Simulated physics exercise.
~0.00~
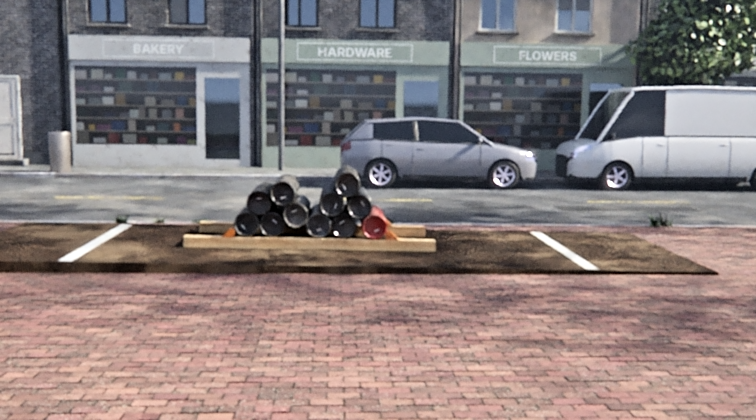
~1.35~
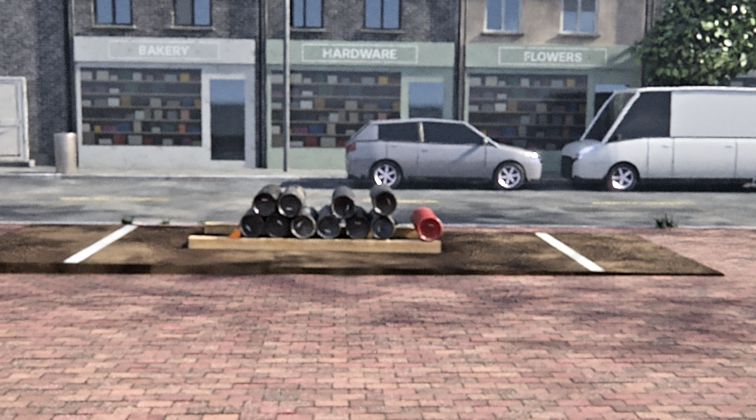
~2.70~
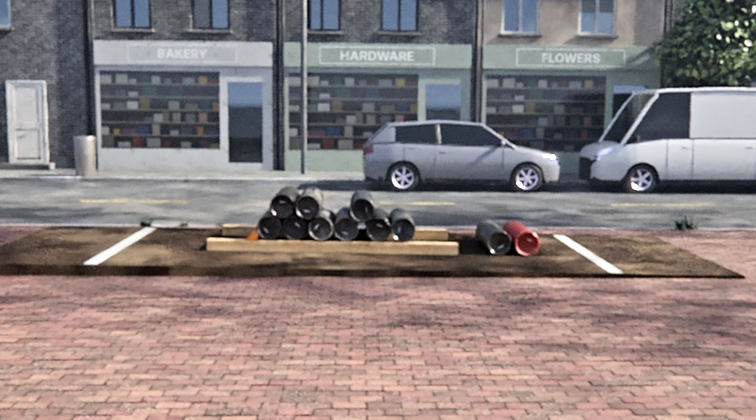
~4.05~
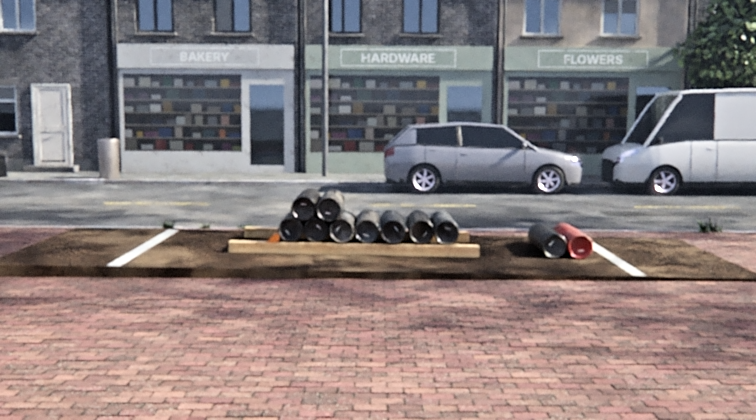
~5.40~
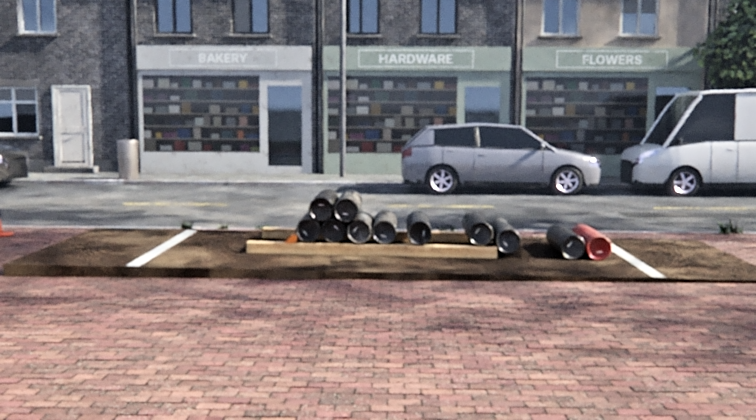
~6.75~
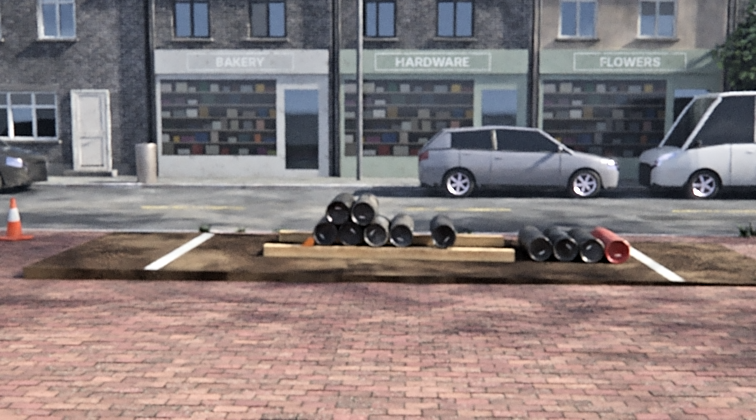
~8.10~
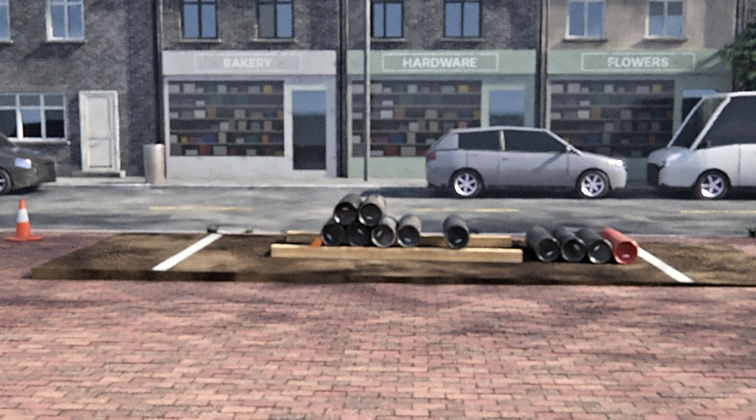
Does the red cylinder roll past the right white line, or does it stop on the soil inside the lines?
It stops on the soil inside the lines, a little short of the right white line.
